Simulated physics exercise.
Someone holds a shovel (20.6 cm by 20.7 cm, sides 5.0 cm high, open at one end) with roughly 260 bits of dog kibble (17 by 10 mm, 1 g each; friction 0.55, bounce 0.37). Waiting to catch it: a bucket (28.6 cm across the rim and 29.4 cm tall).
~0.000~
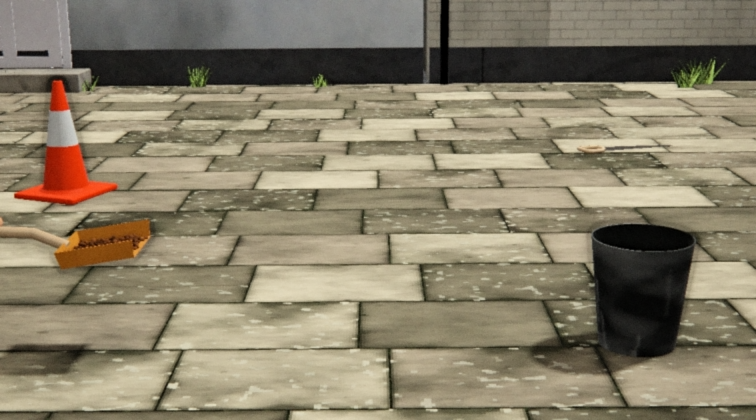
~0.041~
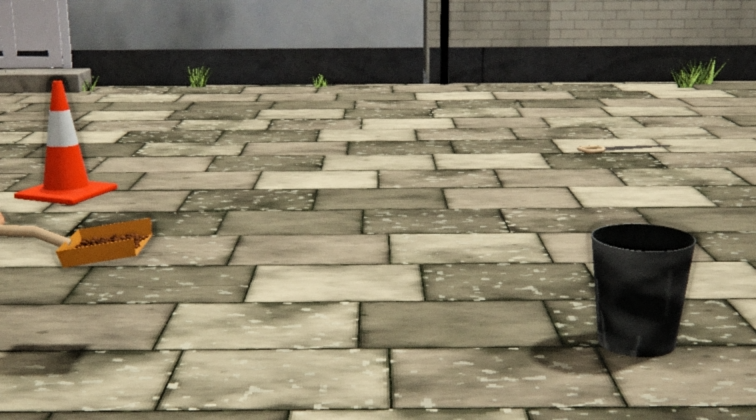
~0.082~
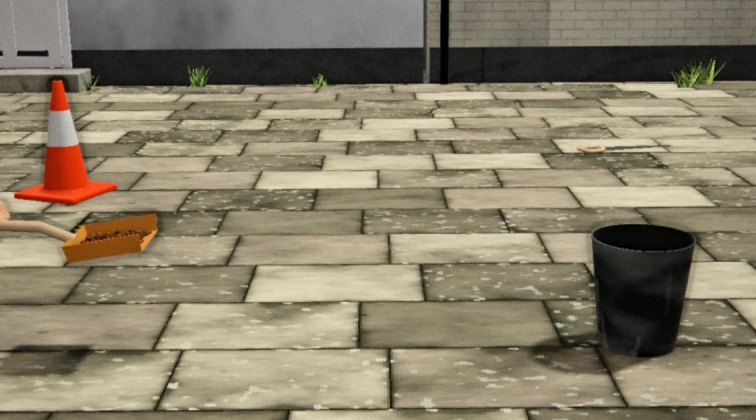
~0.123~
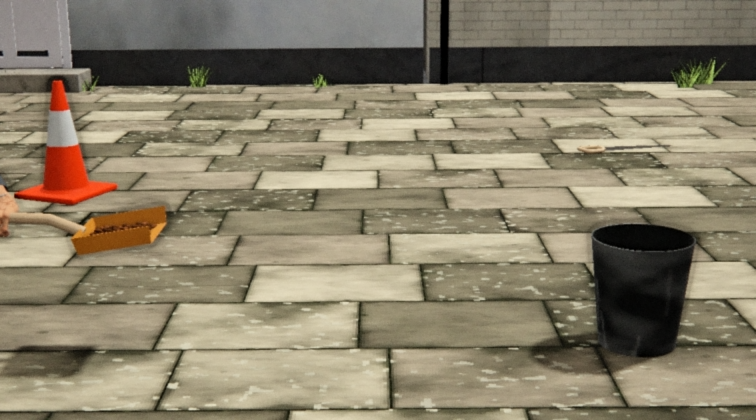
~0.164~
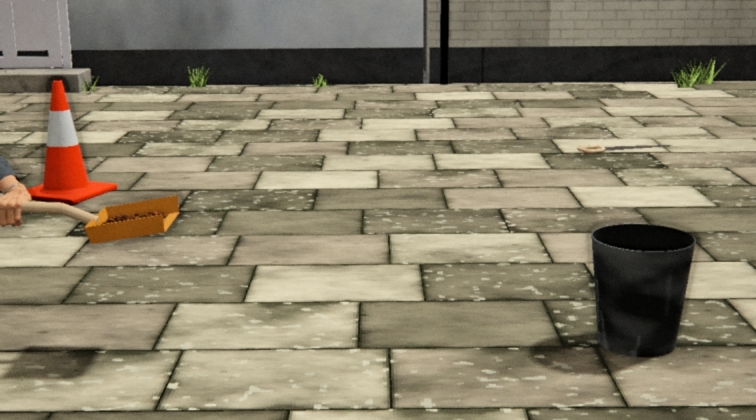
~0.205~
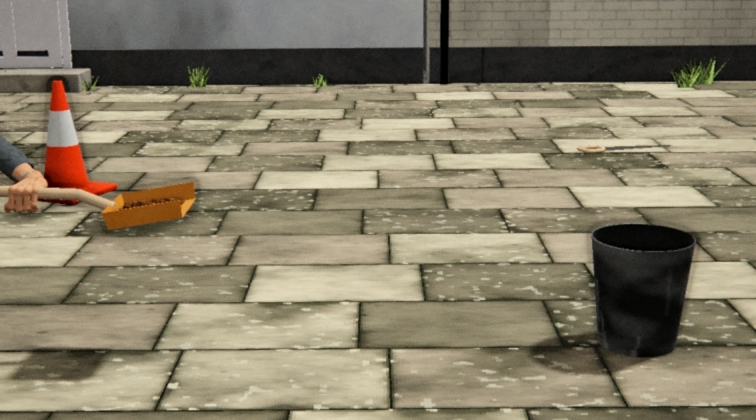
At first, an orange shovel holding small dark bits sits low at the left beside a traffic cone, with a black bucket standing on the paving at right. The shovel moves slowly right and slightly upward, and a hand gripping its handle comes into view, passing in front of the cone.
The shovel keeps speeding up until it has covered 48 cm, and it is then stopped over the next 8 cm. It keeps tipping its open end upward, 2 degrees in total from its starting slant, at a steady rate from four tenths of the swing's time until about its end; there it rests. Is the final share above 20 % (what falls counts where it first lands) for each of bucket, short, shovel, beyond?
As I see it, bucket: Gets past one fifth; short: Gets past one fifth; shovel: Fails to get past one fifth; beyond: Fails to get past one fifth.
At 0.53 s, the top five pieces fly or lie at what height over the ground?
Roughly 80 centimetres up.
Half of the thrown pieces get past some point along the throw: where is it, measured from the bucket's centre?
Offset: Approx. 5 cm short.
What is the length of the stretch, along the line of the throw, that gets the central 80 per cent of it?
20 cm, roughly.
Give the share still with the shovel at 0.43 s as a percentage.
About 35 %.
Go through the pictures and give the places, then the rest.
In the first frame, shovel at (93, 248); tilt 9 degrees; moved 0.0 cm; low side left; open edge at (145, 246); middle of the load at (106, 244); bucket at (643, 237).
In the second frame, shovel at (95, 247); tilt 9 degrees; moved 0.7 cm; low side left; open edge at (146, 245); middle of the load at (107, 243).
In the third frame, shovel at (101, 242); tilt 9 degrees; moved 2.9 cm; low side left; open edge at (152, 240); middle of the load at (108, 239).
In the fourth frame, shovel at (110, 234); tilt 9 degrees; moved 6.5 cm; low side left; open edge at (161, 232); middle of the load at (115, 232).
In the fifth frame, shovel at (124, 223); tilt 9 degrees; moved 11.5 cm; low side left; open edge at (174, 221); middle of the load at (127, 221).
In the sixth frame, shovel at (141, 208); tilt 9 degrees; moved 17.9 cm; low side left; open edge at (191, 207); middle of the load at (143, 207); bucket at (643, 237). It turns about 10 degrees a second.
After 0.33 s, tilt 10 degrees; shovel 100 %; middle of all pieces near (220, 149).
Then, at 0.43 s, tilt 11 degrees; shovel 35 %, in the air 65 %; middle of all pieces near (298, 101).
After 0.53 s, tilt 11 degrees; in the air 100 %; middle of all pieces near (378, 87).
After 0.62 s, tilt 11 degrees; in the air 100 %; middle of all pieces near (449, 105).
At rest (1.8 s), bucket 45 %, short 50 %, shovel 0 %, beyond 0 %.
